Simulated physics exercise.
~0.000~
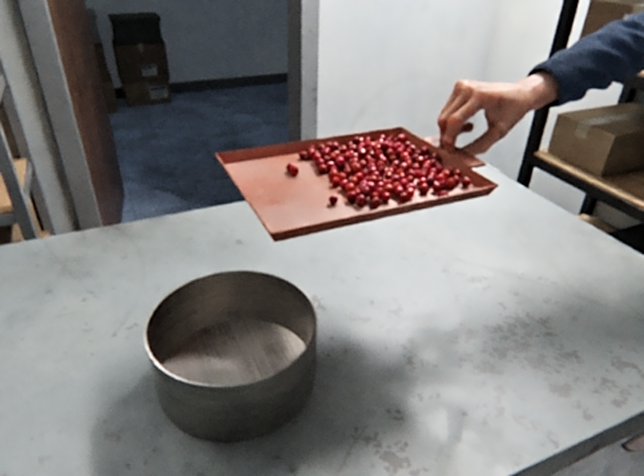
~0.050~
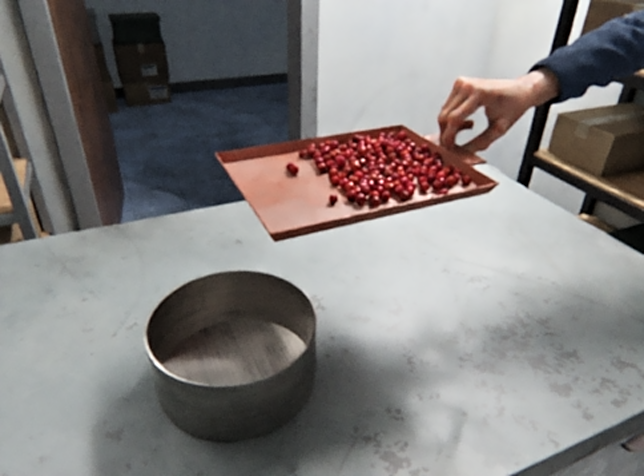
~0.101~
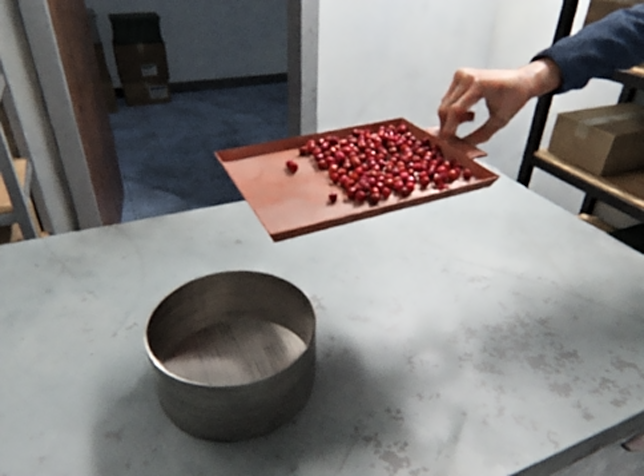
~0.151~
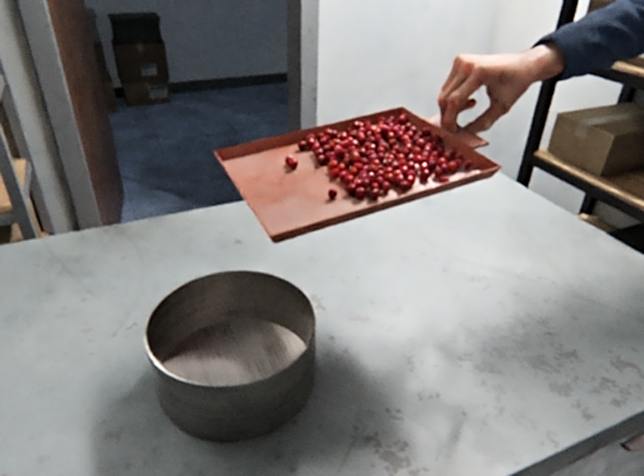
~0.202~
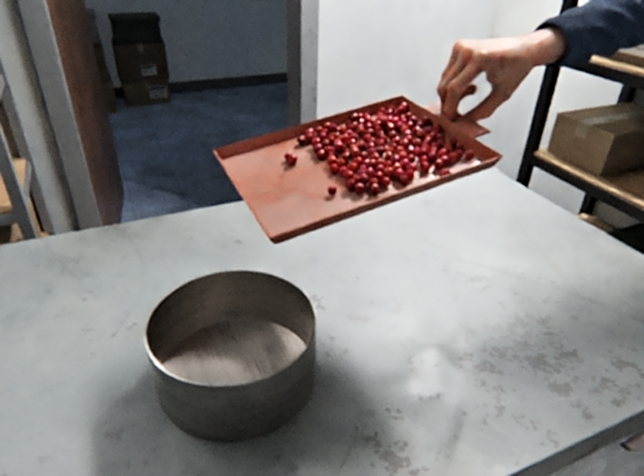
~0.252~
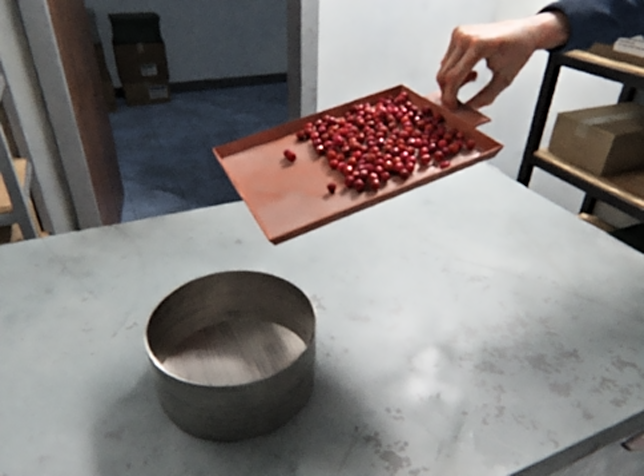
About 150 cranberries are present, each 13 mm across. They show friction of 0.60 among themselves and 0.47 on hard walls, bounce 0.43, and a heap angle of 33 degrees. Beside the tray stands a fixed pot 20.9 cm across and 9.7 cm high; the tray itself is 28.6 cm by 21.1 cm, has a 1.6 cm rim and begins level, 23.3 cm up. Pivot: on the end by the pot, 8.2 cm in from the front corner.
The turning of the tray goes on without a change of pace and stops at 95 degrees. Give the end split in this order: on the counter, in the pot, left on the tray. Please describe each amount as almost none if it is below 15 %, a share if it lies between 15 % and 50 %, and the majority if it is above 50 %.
My prediction: Counter: Will likely hold a small amount; pot: Will likely hold the majority; left on the tray: Will likely hold a small amount.
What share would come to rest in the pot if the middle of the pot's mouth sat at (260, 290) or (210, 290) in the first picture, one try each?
60 % and 60 %.
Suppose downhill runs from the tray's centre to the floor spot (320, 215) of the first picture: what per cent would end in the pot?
That comes to around 85 per cent.
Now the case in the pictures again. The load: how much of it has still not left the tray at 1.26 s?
About 45 per cent.
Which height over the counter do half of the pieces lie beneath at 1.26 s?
Roughly 16 cm.
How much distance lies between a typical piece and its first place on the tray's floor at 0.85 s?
Roughly 18 cm.
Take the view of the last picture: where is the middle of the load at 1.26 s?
At that time the load is centred around (242, 281).
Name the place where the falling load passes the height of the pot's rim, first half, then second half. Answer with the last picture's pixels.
Around (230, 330), then (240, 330).
After 0.85 s, tilt 51 degrees; the tray holds 80 %, the pot 0 %.
Then, at 1.26 s, tilt 78 degrees; the tray holds 45 %, the pot 45 %.
After 1.74 s, tilt 95 degrees; the tray holds 0 %, the pot 95 %.
In the end, at 2.3 s, counter 5 %, pot 95 %, tray 0 %.
